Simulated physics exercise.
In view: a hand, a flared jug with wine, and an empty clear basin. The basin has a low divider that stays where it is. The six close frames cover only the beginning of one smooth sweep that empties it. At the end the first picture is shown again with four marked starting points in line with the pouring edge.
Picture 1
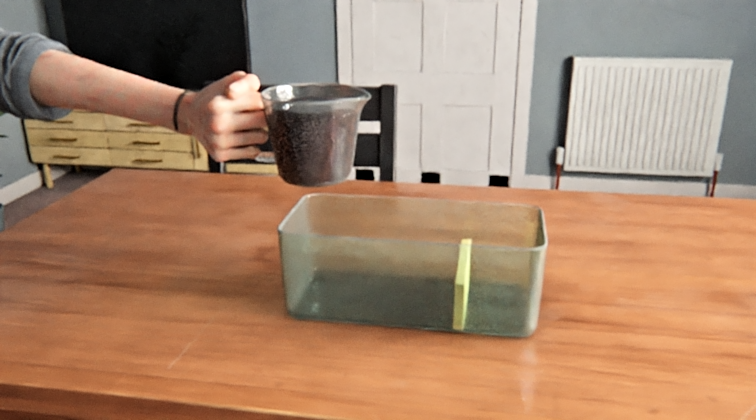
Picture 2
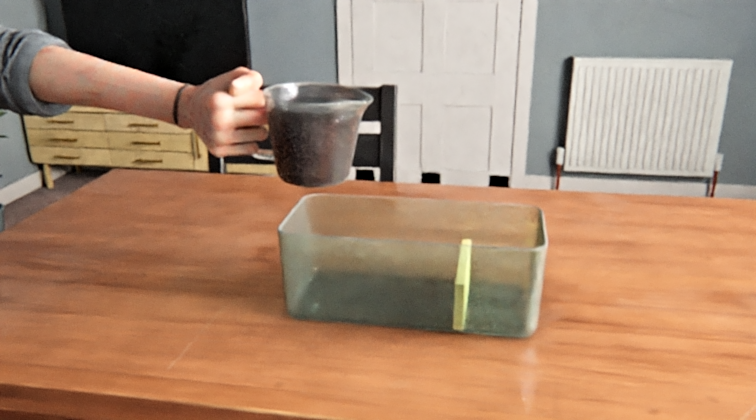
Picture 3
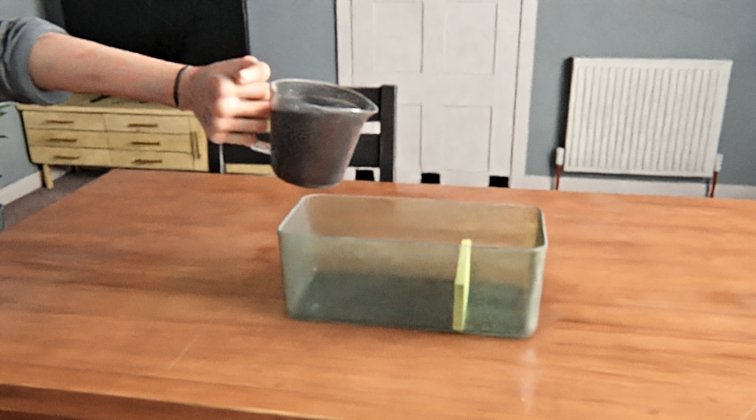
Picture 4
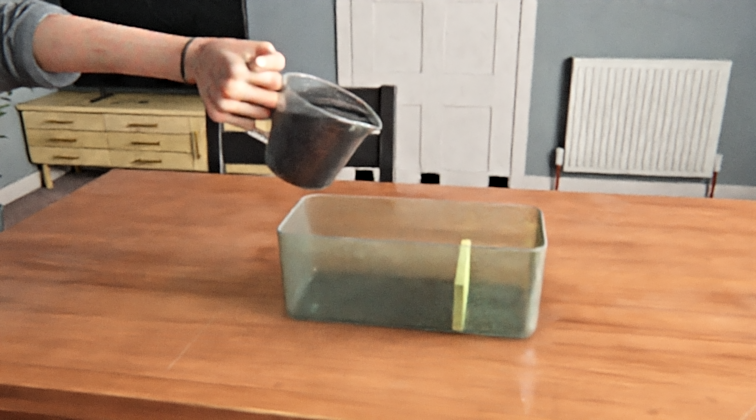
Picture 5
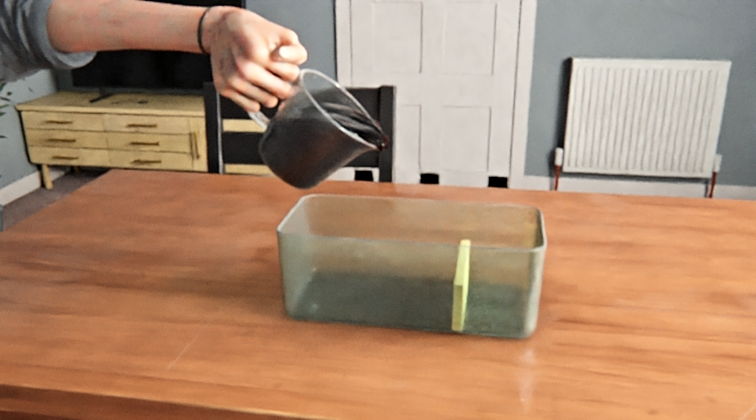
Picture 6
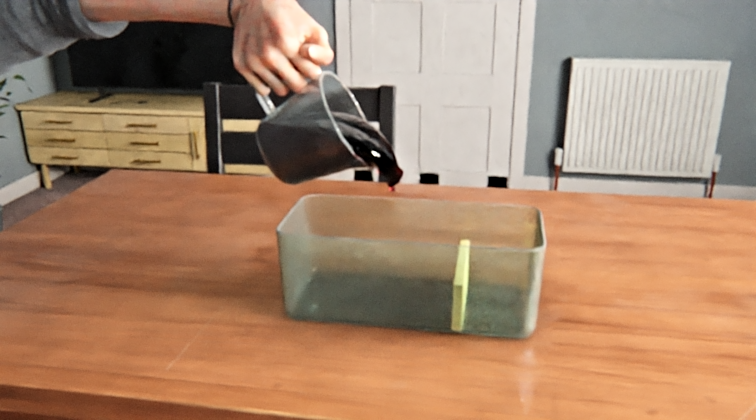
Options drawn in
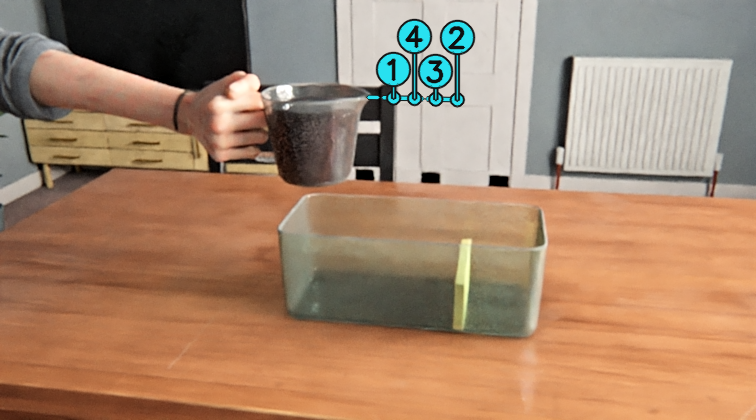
A hand tilts a clear jug rightward above a clear basin, and dark liquid starts pouring out.
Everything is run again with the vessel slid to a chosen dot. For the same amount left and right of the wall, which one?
Place 2.
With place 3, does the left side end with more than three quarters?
No, it does not.
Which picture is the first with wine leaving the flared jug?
Picture 5.
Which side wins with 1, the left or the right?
More ends on the left.
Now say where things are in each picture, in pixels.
In the first frame, upright, lip at (368, 97); basin from (287, 313) to (536, 333); top of the wall at (463, 260); nothing has left yet.
In the second frame, tipped about 3°, lip at (371, 100); nothing has left yet.
In the third frame, tipped about 12°, lip at (376, 110); nothing has left yet.
In the fourth frame, tipped about 26°, lip at (380, 126); nothing has left yet.
In the fifth frame, tipped about 43°, lip at (380, 147); wine is over the lip, down to (385, 148).
In the sixth frame, tipped about 62°, lip at (373, 167); wine is over the lip, down to (393, 189).
On the marked copy, 1 at (393, 97); 2 at (457, 99); 3 at (435, 99); 4 at (414, 98).
With 1, about 88 % ends left of the wall and 6 % right of it; 5 % is lost outside.
With 2, about 47 % ends left of the wall and 47 % right of it; 6 % is lost outside.
With 3, about 67 % ends left of the wall and 28 % right of it; 5 % is lost outside.
With 4, about 86 % ends left of the wall and 13 % right of it.
